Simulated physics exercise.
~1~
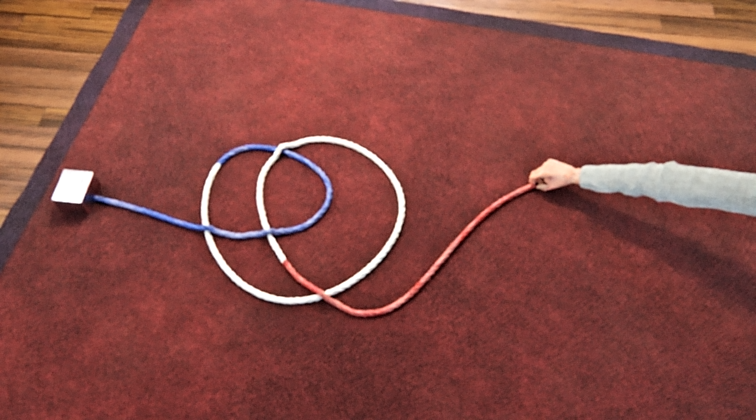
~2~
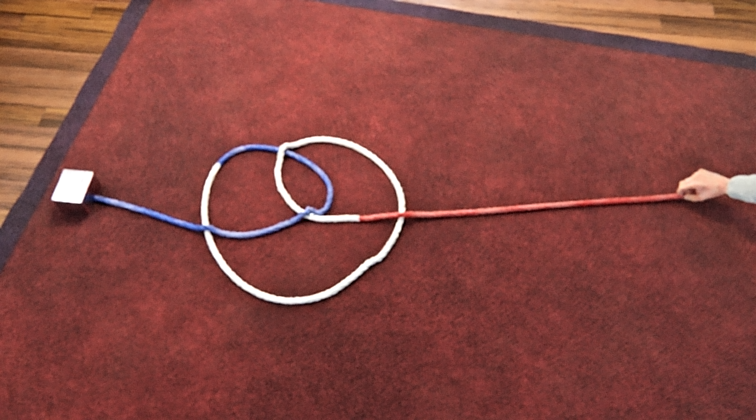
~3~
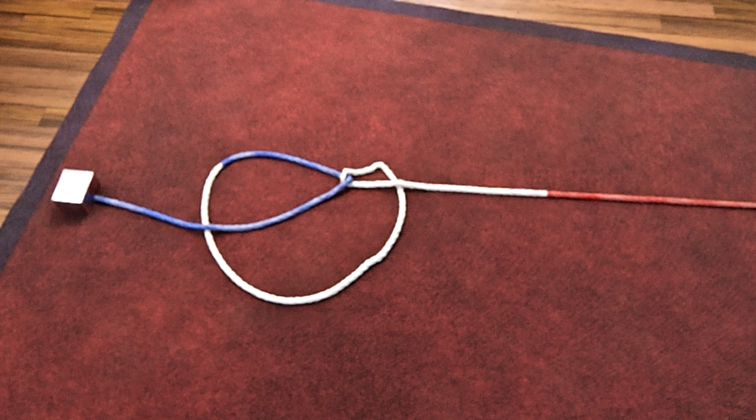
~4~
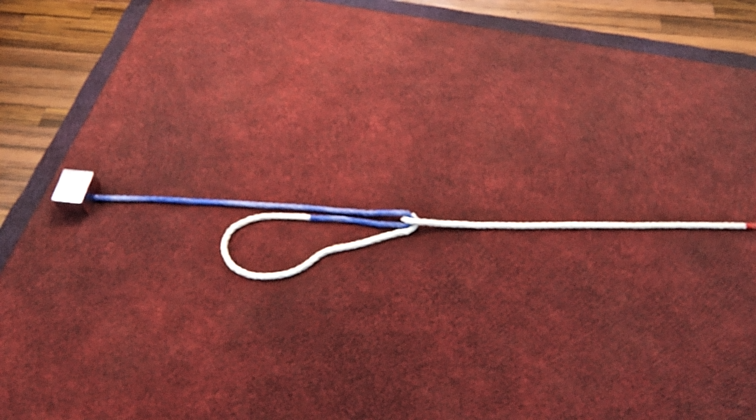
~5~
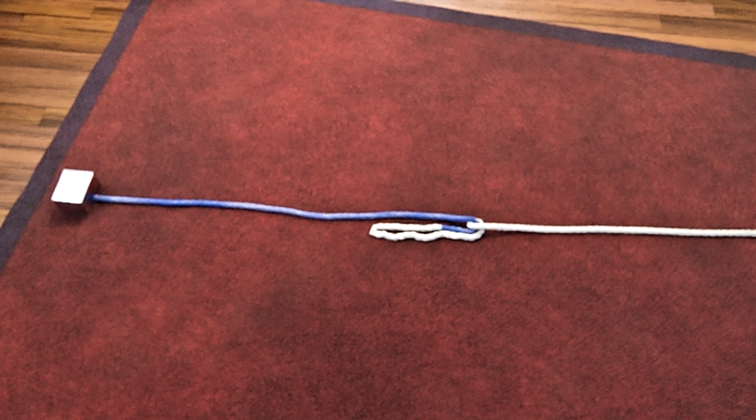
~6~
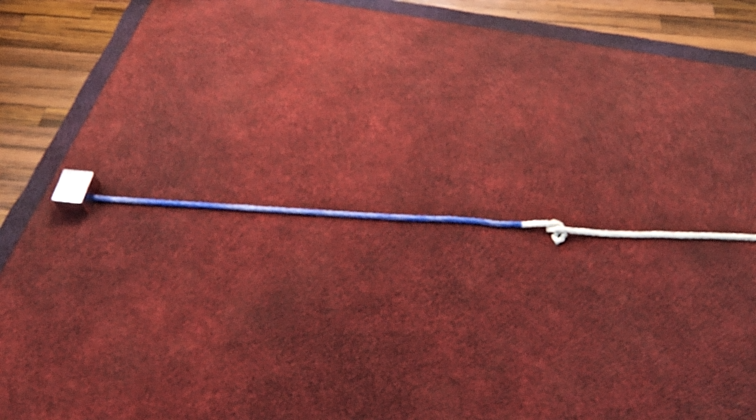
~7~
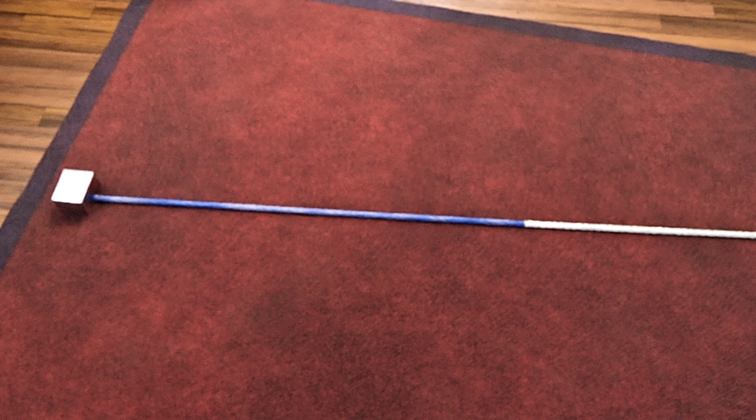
A blue, white and red rope lay looped over itself on a dark red carpet, fixed at the left, until a hand pulled its red end rightward; the loops shrank to a small tangle, which came undone, leaving the rope straight.
